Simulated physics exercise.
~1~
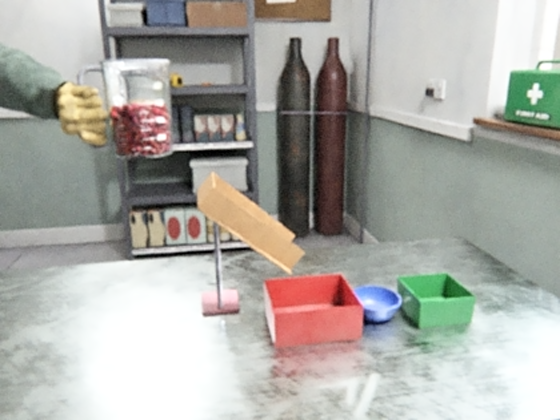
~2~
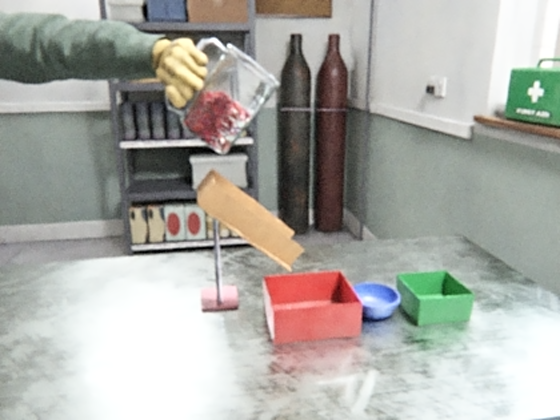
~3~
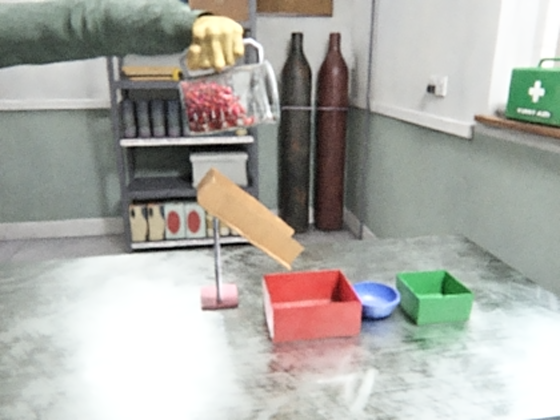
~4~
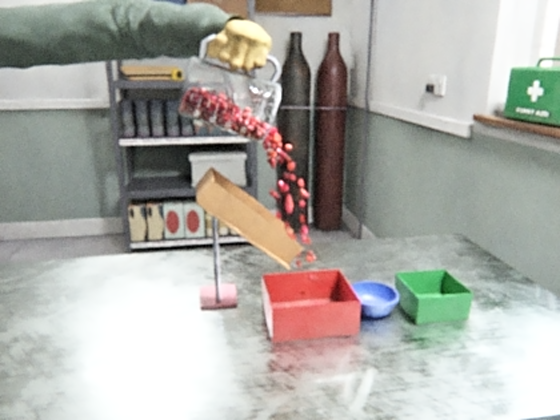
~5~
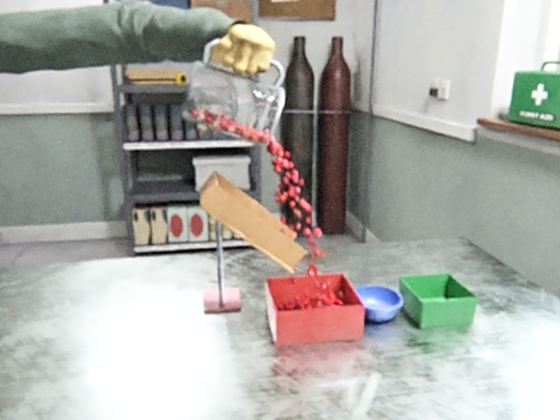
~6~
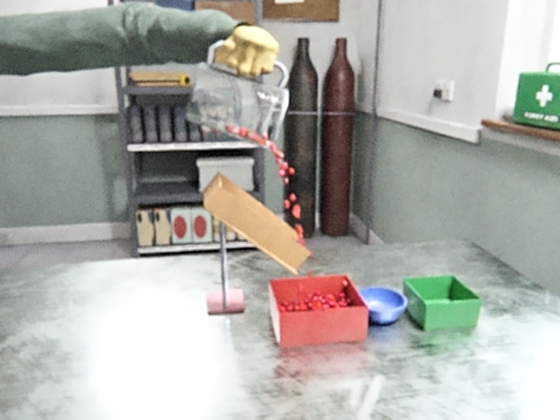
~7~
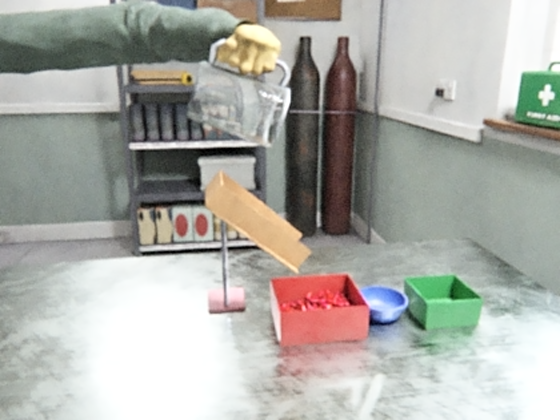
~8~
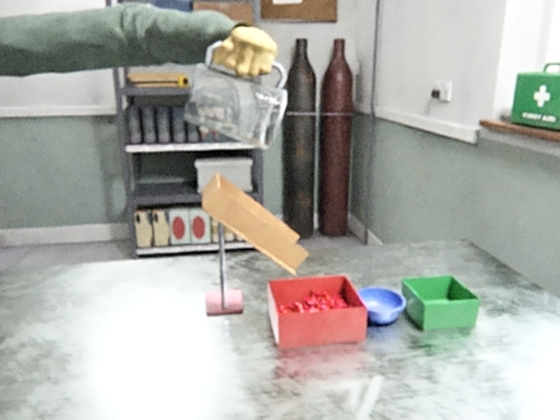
The footage shows a gloved hand carrying a clear jug of red cranberries over a tilted wooden chute and tipping it, so the berries tumble down into a red tin beside a blue bowl and a green tin, until the jug is empty and all the berries rest in the red tin.
